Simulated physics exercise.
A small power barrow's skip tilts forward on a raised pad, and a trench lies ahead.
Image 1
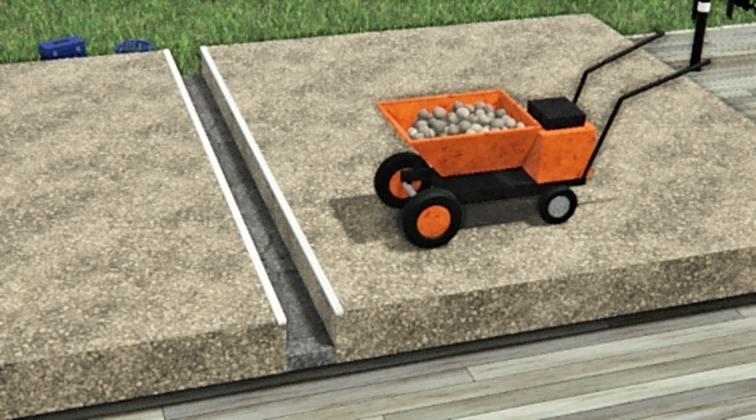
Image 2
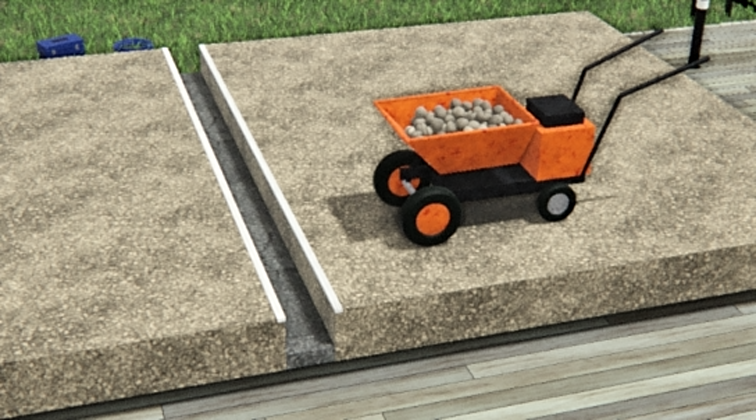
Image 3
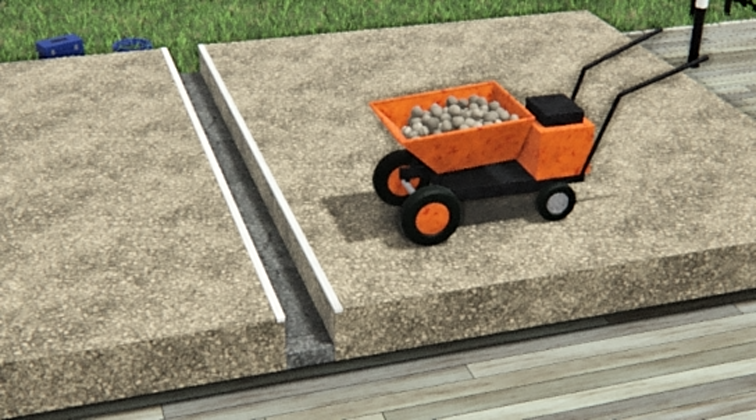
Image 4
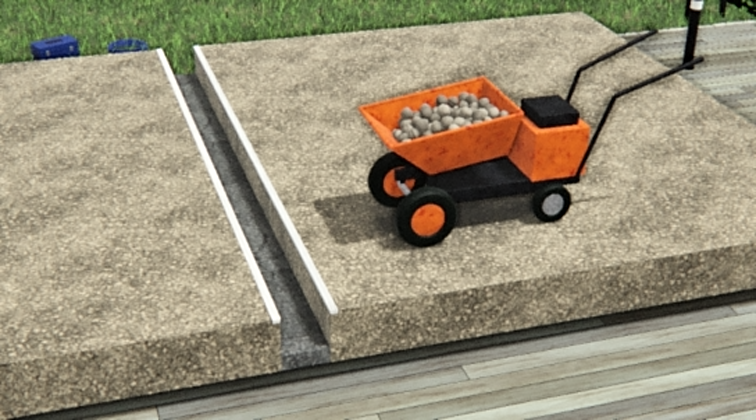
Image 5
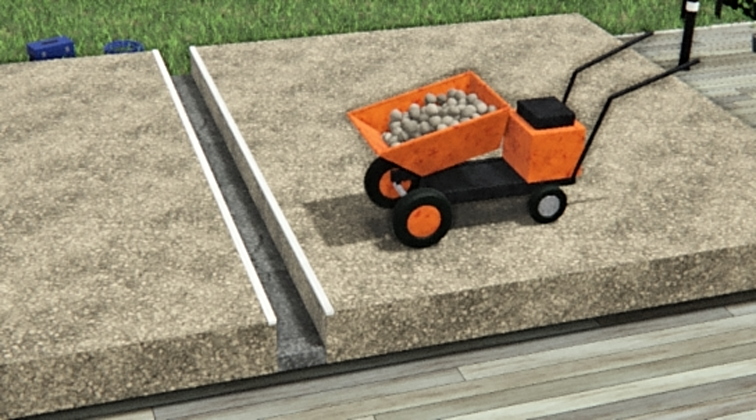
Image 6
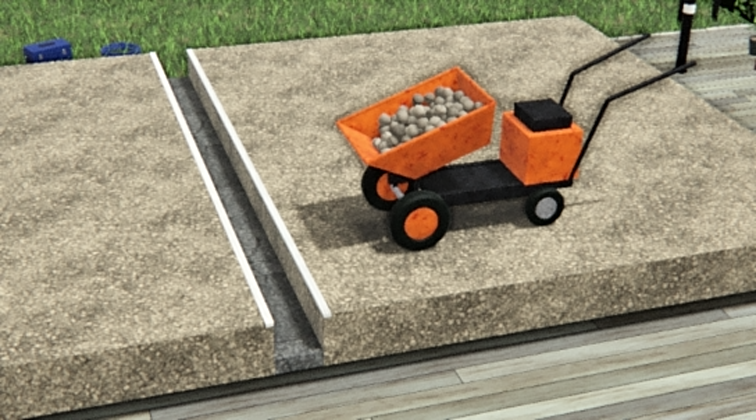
The orange skip of a small power barrow, loaded with river pebbles, sat level at first, then tilted forward to the left on a raised pad, with a narrow trench ahead of it.
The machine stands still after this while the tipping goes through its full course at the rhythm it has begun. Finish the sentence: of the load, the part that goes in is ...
The majority.
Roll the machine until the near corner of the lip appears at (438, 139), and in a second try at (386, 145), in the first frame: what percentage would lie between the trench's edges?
It works out to 20 per cent in the first case and 100 per cent in the second.
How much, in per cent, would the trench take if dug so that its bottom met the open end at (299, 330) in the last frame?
The share would be around 50 in a hundred.
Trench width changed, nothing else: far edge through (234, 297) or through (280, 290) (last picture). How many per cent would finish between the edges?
About 70 %, then 50 %.
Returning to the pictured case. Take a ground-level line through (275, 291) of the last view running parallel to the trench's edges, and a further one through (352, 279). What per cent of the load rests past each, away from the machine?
In order: 20 per cent, then 90 per cent.
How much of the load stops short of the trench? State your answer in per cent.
Estimate: Some 25 percent.
Shortly afterwards, skip tipped steeply; the whole lot in the skip.
Next, skip tipped right over; near two thirds in the skip; a little short of the trench; a little in or heaped over the trench; only a few falling.
Some moments later, skip tipped right over; a little in the skip; near a quarter short of the trench; near two thirds in or heaped over the trench.
In the end, skip tipped right over; a little in the skip; near a quarter short of the trench; near two thirds in or heaped over the trench; none at all beyond it.
